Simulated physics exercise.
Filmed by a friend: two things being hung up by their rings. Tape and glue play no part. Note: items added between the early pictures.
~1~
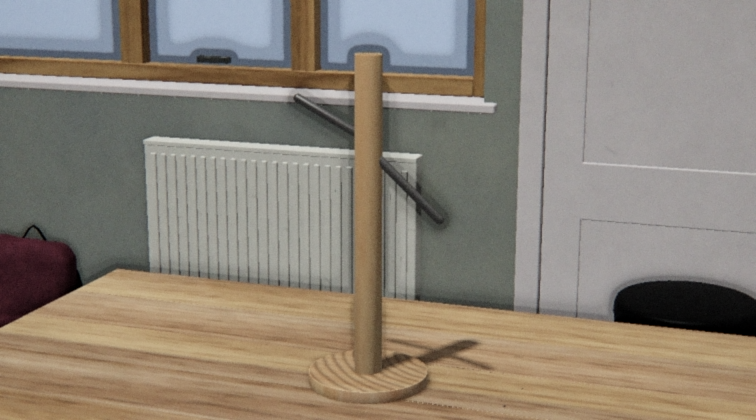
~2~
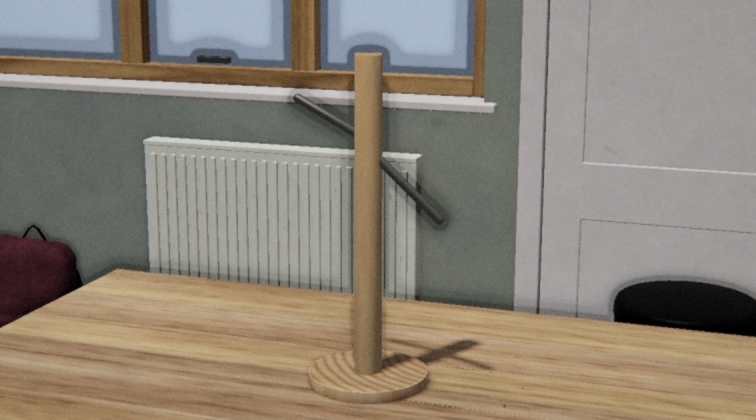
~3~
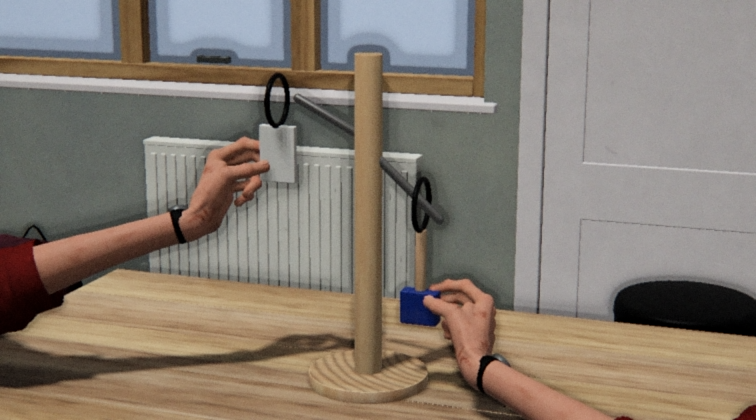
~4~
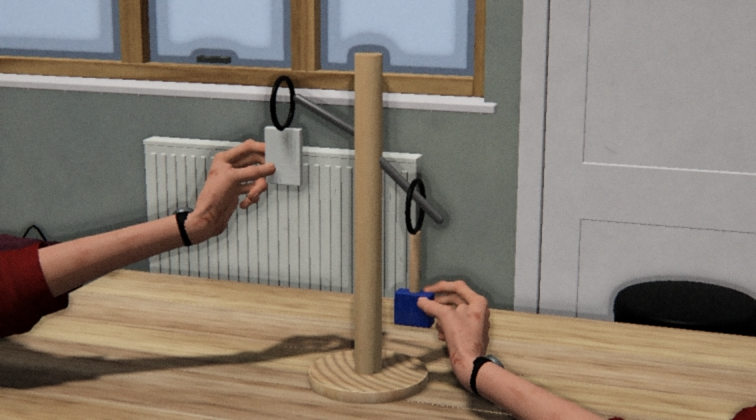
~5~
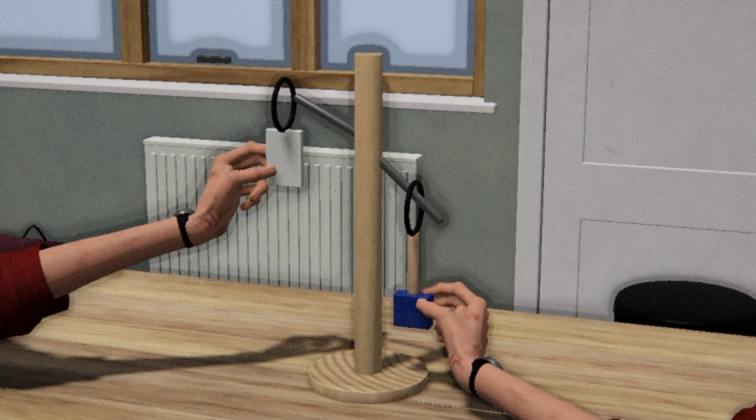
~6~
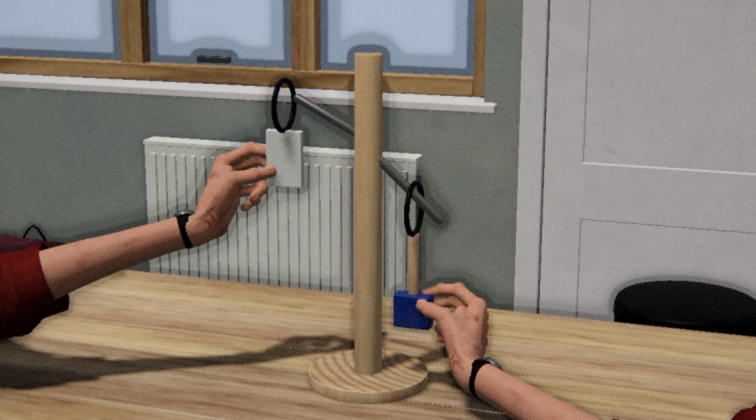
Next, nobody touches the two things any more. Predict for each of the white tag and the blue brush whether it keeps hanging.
Prediction - the white tag comes off; the blue brush comes off.
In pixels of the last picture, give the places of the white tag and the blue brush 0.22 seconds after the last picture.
The first one is at (286, 249) and the second one is at (451, 310).
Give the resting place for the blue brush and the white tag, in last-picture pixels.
The first ends near (505, 386), the second near (287, 320).
Then, 0.22 s on from there, white tag on its way down near (286, 249); blue brush on its way down near (451, 310).
In the end, the white tag slips down, near (287, 320); the blue brush slips down, near (504, 387).
